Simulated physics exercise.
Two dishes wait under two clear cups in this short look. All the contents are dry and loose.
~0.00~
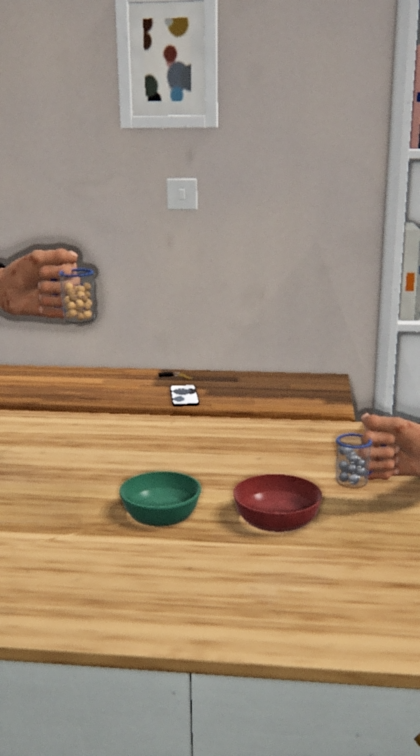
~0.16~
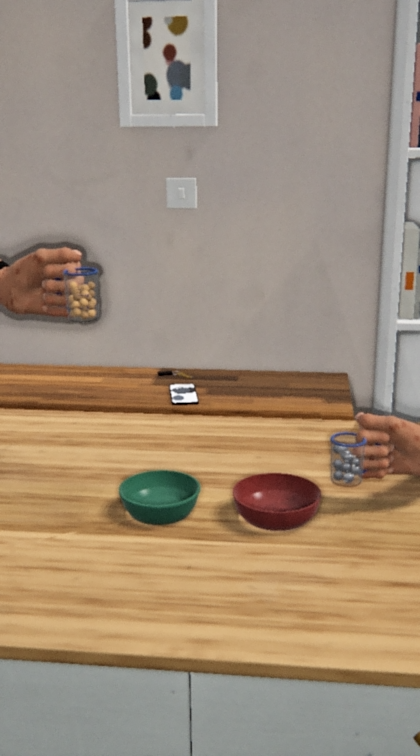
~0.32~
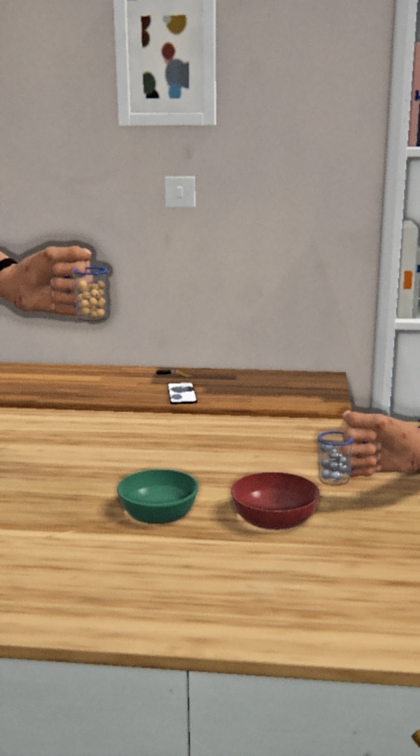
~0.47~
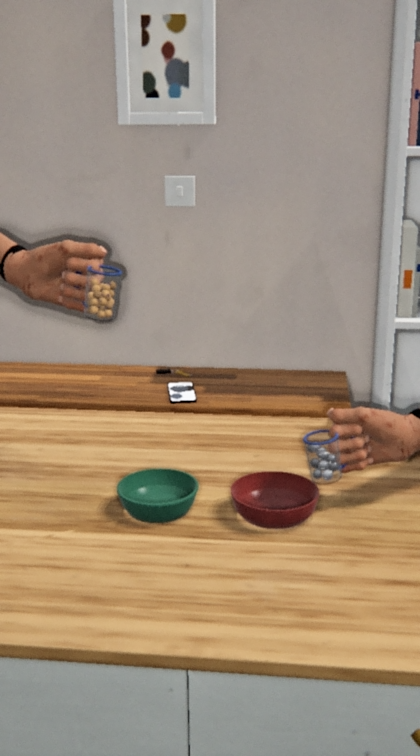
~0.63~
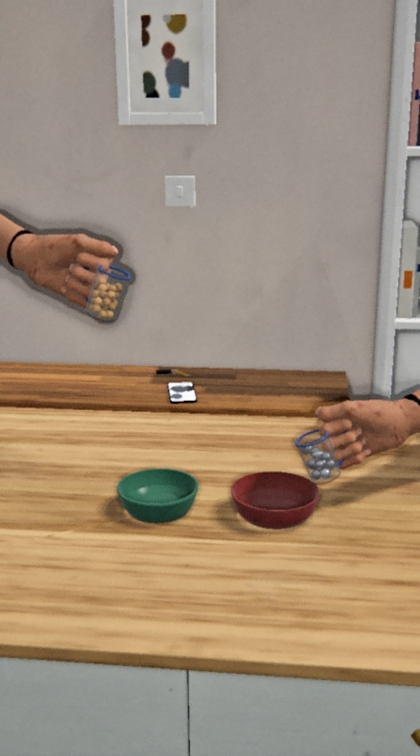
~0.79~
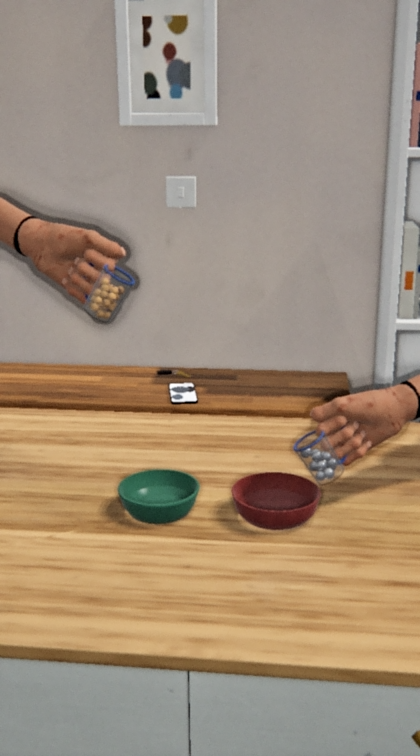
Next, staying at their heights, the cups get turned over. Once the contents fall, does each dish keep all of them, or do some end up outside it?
As I see it, left dish: I'd bet something lands outside it, right dish: I'd bet nothing lands outside it.
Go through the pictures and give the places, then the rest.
In the first picture, left dish near (153, 510), empty; left cup near (78, 296), holding round wooden beads, high above its dish; right dish near (276, 516), empty; right cup near (353, 461), holding steel balls, just above its dish.
In the second picture, left cup near (82, 295), upright; right cup near (347, 460), upright.
In the third picture, left cup near (91, 294), upright; right cup near (335, 459), upright.
In the fourth picture, left cup near (102, 294), tipped 10°; right cup near (324, 458), tipped 10°.
In the fifth picture, left cup near (107, 294), tipped 21°; right cup near (319, 458), tipped 21°.
In the sixth picture, left dish near (152, 508); left cup near (108, 294), tipped 32°; right dish near (274, 515); right cup near (320, 458), tipped 32°.
After 1.22 s, left, the whole lot still in the cup; right, the whole lot still in the cup.
After 1.68 s, left, all but a few still in the cup, only a few in the air; right, the whole lot still in the cup.
After 2.22 s, left, near two thirds in the dish, a little outside the dish, near a quarter in the air; right, the whole lot in the dish.
In the end (3.2 s), left, the bulk in the dish, near a quarter outside the dish; right, the whole lot in the dish, none at all outside the dish.
